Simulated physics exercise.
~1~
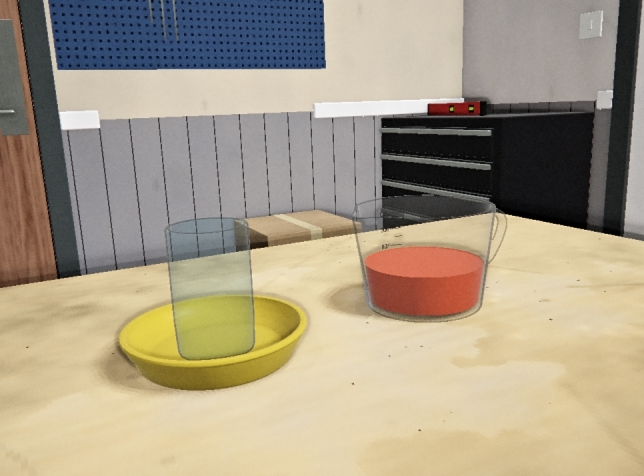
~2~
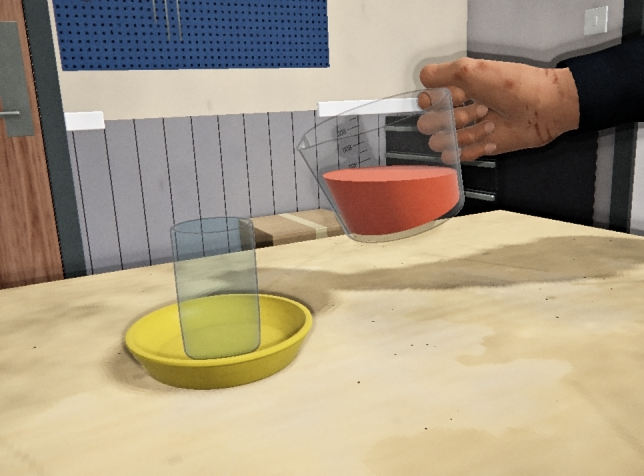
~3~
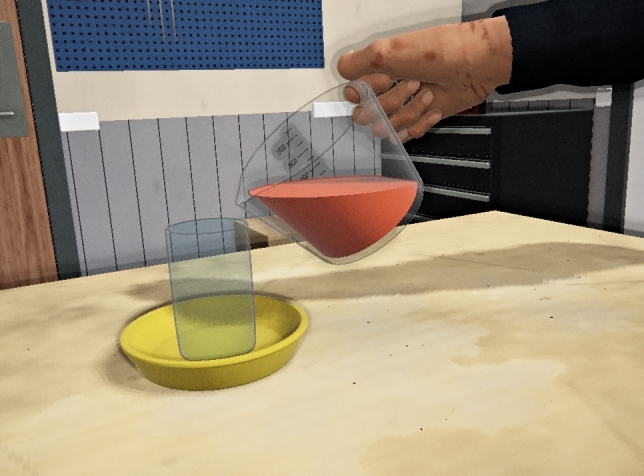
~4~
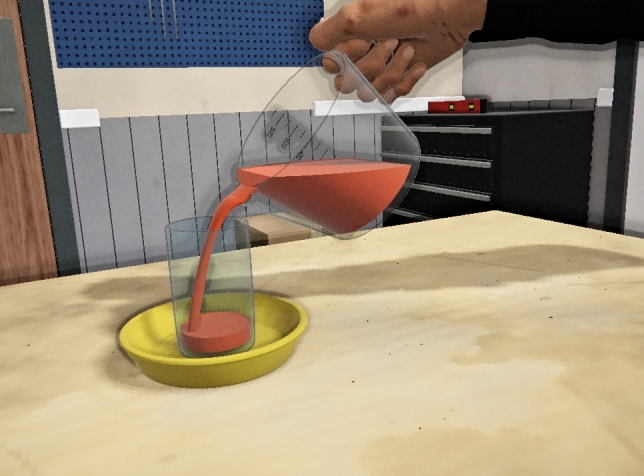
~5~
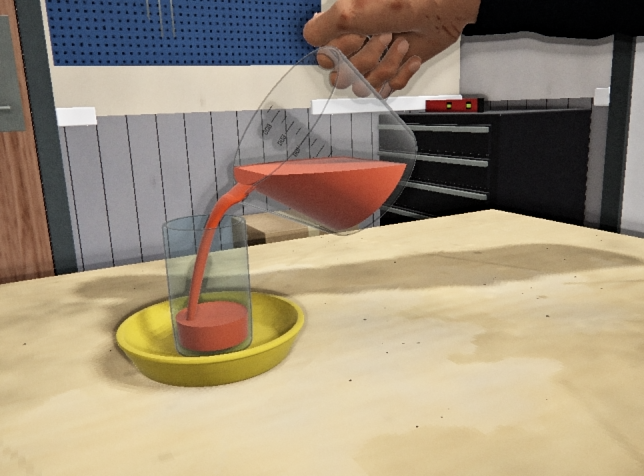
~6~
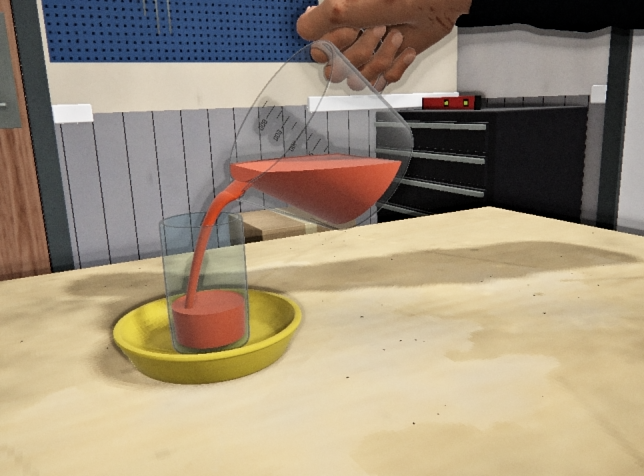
On a workshop table, a hand lifting a measuring jug, tilting it left and pouring red liquid into a clear cup on a yellow saucer.
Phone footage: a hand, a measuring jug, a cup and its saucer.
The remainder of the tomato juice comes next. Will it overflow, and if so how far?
It reaches the saucer and stops.
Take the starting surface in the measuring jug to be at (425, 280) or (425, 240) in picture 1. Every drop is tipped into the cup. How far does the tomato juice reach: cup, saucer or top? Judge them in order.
As listed: Cup only, on to the top.
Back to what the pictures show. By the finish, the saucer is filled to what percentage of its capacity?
About 50 %.
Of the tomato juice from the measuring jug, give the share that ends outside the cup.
Near 30 per cent.
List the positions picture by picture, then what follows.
In the first picture, before the pour; measuring jug (423, 251) about a third full; cup (212, 284) empty; saucer (245, 363) dry.
In the second picture, the measuring jug is on its way; measuring jug about a third full, surface at (392, 174); cup (217, 283) empty.
In the third picture, the tomato juice nears the lip; measuring jug (335, 175) tipped 40° with all of its load; cup (212, 284) empty.
In the fourth picture, pouring; measuring jug (328, 151) tipped 50° with nearly all of its load; cup nearly empty, surface at (216, 325).
In the fifth picture, pouring; measuring jug (324, 148) tipped 55° with nearly all of its load; cup (209, 281) about a quarter full.
In the sixth picture, pouring; measuring jug (320, 142) tipped 55° with about three quarters of its load; cup about a quarter full, surface at (208, 303); saucer (240, 357) dry.
A moment on, the cup is about three quarters full; the saucer is dry.
Further on, the cup is full to the brim; the saucer is wet, with room to spare.
When it is over, the cup is full to the brim; the saucer is wet, with room to spare.
